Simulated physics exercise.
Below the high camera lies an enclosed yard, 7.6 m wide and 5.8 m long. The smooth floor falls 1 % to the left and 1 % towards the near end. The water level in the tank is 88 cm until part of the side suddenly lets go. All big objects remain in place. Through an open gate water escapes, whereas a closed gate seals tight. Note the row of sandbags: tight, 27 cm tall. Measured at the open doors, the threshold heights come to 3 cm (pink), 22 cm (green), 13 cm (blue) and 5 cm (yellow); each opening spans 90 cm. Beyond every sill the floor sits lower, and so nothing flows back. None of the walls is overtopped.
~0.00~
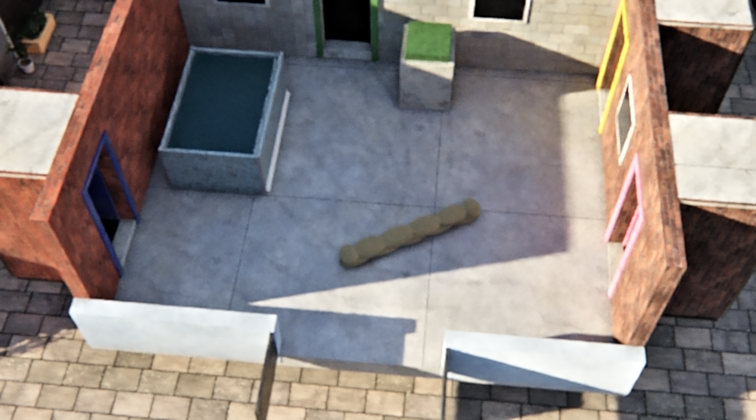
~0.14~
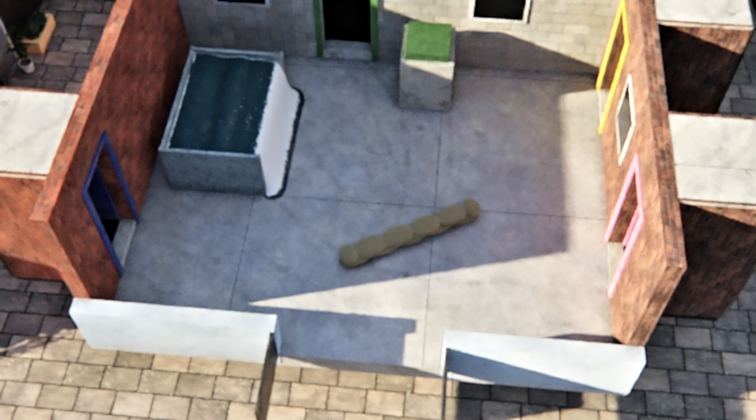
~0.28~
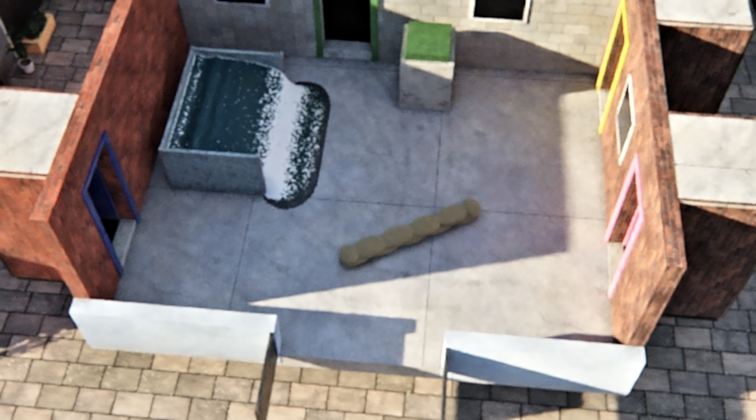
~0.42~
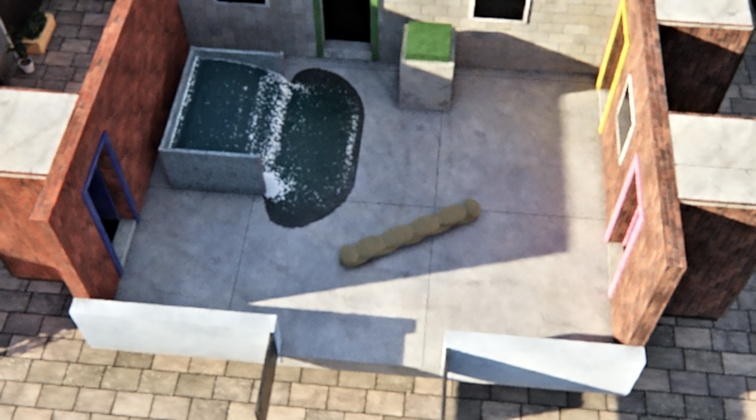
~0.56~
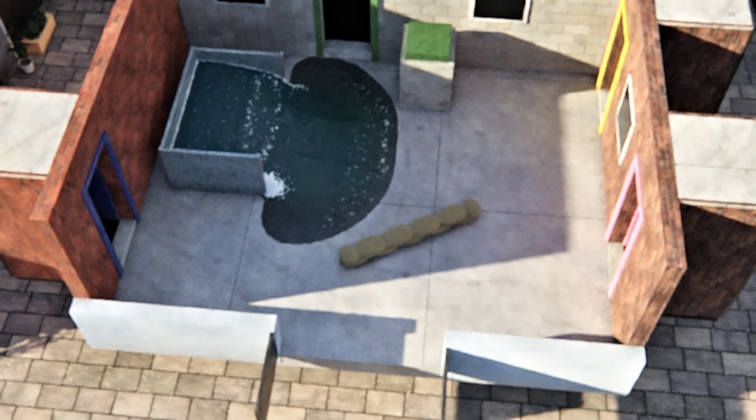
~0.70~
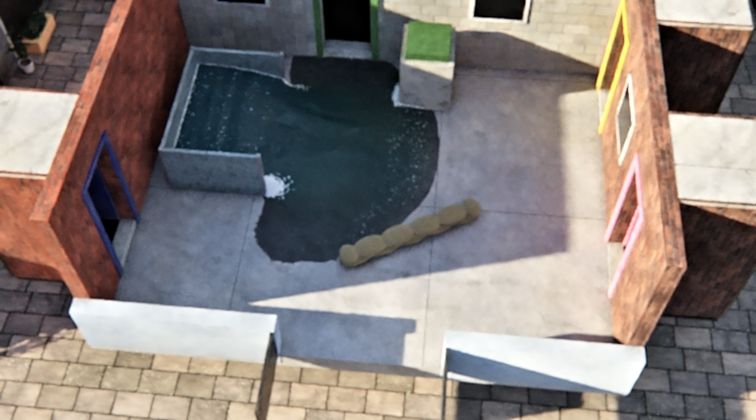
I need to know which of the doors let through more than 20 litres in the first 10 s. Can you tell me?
The pink door will not hold enough water back; the green door will hold enough water back; the blue door will hold enough water back; the yellow door will not hold enough water back.
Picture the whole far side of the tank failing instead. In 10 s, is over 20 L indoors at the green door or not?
Note: Green door, short of the mark.
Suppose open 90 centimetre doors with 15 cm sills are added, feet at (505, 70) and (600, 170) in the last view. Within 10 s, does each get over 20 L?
In the order given, lower then higher.
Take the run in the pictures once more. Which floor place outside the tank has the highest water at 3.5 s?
Look around (597, 77).
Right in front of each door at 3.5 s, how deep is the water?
Readings (cm): Pink = 8; green = 10; blue = 0; yellow = 18.
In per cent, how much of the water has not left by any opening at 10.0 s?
84 %.
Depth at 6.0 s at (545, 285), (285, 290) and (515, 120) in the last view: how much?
Around 4 cm, 5 cm and 6 cm.
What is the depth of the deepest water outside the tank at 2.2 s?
Max depth: About 45 centimetres.
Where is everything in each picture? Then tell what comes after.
Still water, 88 cm deep, in the tank at (224, 103), in the first frame.
Water pours out at (272, 127) and has run 1.2 m, to (269, 197); typically 7 cm deep outside, 88 cm at the tank's back, in the second frame.
Water pours out at (273, 130) and has run 1.4 m, to (289, 204); typically 16 cm deep outside, 80 cm at the tank's back, in the third frame.
Water pours out at (273, 132) and has run 1.8 m, to (304, 220); typically 13 cm deep outside, 76 cm at the tank's back, in the fourth frame.
The front is at (348, 224), 2.2 m from the gap at (273, 132); 6.6 m2 of floor is under water; 72 cm left at the back of the tank, in the fifth frame.
The front is at (425, 187), 2.8 m from the gap at (273, 133); 9.5 m2 of floor is under water; 62 cm left at the back of the tank, in the sixth frame.
After 1.4 s water covers 40 % of the floor and is deepest (40 cm) near (399, 72); pink door not reached, green door 14 cm at the sill, 0 L in, blue door not reached, yellow door not reached.
After 2.2 s water covers 50 % of the floor and is deepest (45 cm) near (591, 162); pink door 5 cm at the sill, 0 L in, green door 18 cm at the sill, 0 L in, blue door not reached, yellow door 17 cm at the sill, 28 L in.
After 3.5 s water covers 65 % of the floor and is deepest (35 cm) near (597, 77); pink door 8 cm at the sill, 15 L in, green door 10 cm at the sill, 1 L in, blue door not reached, yellow door 18 cm at the sill, 122 L in.
After 6.0 s water covers 90 % of the floor and is deepest (16 cm) near (478, 70); pink door 5 cm at the sill, 34 L in, green door 5 cm at the sill, 1 L in, blue door 2 cm at the sill, 0 L in, yellow door 10 cm at the sill, 238 L in.
After 10.0 s water covers 95 % of the floor and is deepest (16 cm) near (110, 315); pink door 4 cm at the sill, 45 L in, green door 1 cm at the sill, 1 L in, blue door 13 cm at the sill, 0 L in, yellow door 2 cm at the sill, 254 L in.
